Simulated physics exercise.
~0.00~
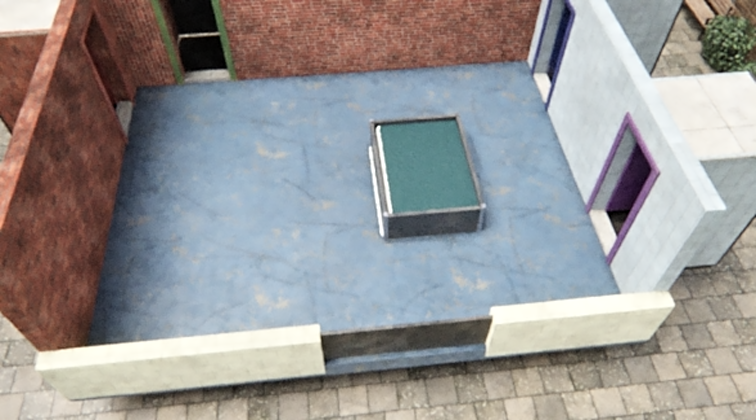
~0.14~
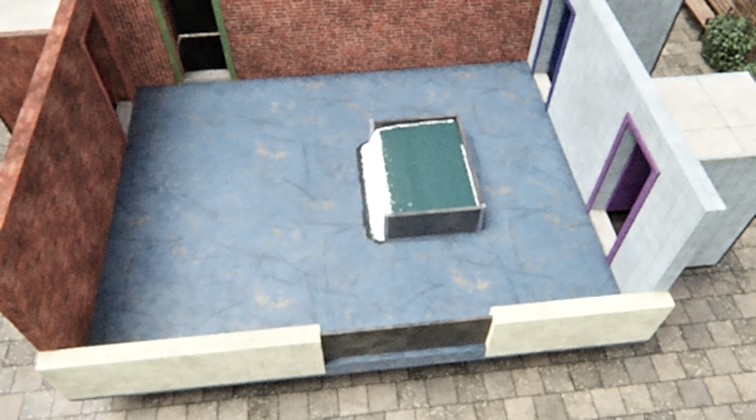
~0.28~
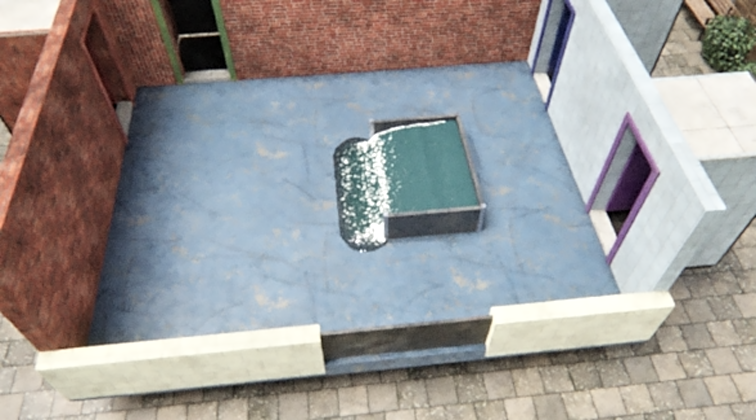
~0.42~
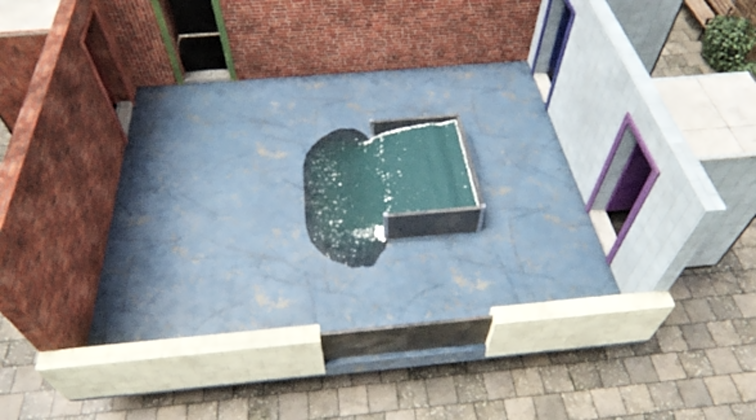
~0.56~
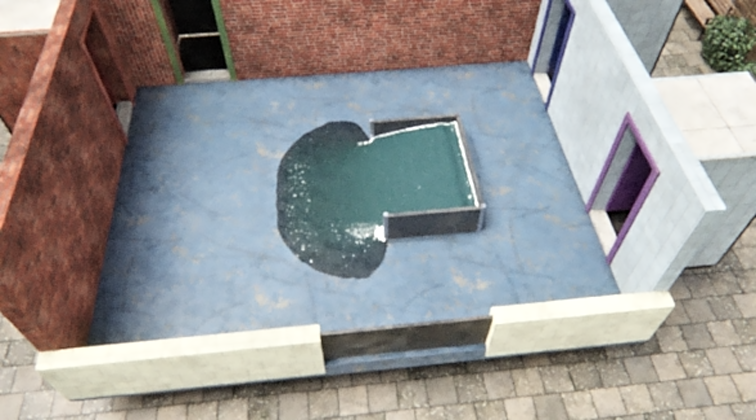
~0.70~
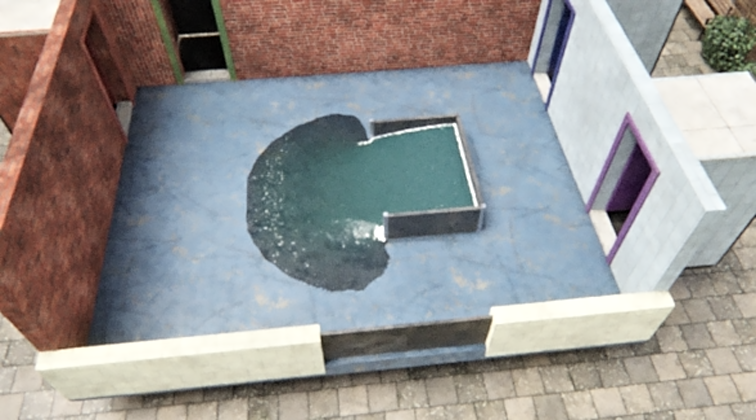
Green water pours from the tank's open left side and spreads across the blue floor.
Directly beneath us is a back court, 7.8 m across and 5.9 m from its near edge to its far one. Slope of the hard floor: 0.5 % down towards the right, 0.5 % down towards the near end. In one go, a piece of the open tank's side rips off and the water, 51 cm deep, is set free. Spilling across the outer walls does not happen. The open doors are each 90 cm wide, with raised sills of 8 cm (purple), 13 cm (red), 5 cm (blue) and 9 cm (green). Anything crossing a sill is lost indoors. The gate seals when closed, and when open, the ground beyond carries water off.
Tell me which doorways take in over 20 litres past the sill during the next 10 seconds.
Within those 10 seconds, the purple door takes in no more than that; the red door takes in no more than that; the blue door takes in no more than that; the green door takes in no more than that.
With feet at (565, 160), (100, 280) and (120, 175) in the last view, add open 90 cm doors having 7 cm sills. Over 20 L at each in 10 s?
Result in order - not enough, more than that, more than that.
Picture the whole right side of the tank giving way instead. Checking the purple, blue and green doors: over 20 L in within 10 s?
Door by door - purple: Out of bounds, blue: Out of bounds, green: Within bounds.
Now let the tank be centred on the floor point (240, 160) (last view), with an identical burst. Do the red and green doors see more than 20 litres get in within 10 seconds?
Then: Red over, green below.
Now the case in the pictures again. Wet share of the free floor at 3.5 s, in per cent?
About 50 per cent.
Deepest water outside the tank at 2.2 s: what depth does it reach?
Around 20 centimetres.
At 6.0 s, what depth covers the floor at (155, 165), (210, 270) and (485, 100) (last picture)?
Depth readings in turn - 6, 6, 0 cm.
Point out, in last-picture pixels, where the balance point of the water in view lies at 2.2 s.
Around (282, 199).
After 1.4 s water covers 30 % of the floor and is deepest (19 cm) near (379, 220); purple door not reached, red door not reached, blue door not reached, green door not reached.
After 2.2 s water covers 50 % of the floor and is deepest (20 cm) near (122, 224); purple door not reached, red door not reached, blue door not reached, green door not reached.
After 3.5 s water covers 50 % of the floor and is deepest (22 cm) near (83, 373); purple door not reached, red door 10 cm at the sill, 0 L in, blue door not reached, green door 5 cm at the sill, 0 L in.
After 6.0 s water covers 55 % of the floor and is deepest (8 cm) near (83, 373); purple door not reached, red door 6 cm at the sill, 1 L in, blue door not reached, green door 6 cm at the sill, 2 L in.
After 10.0 s water covers 90 % of the floor and is deepest (9 cm) near (629, 319); purple door 7 cm at the sill, 0 L in, red door 3 cm at the sill, 1 L in, blue door not reached, green door 2 cm at the sill, 3 L in.
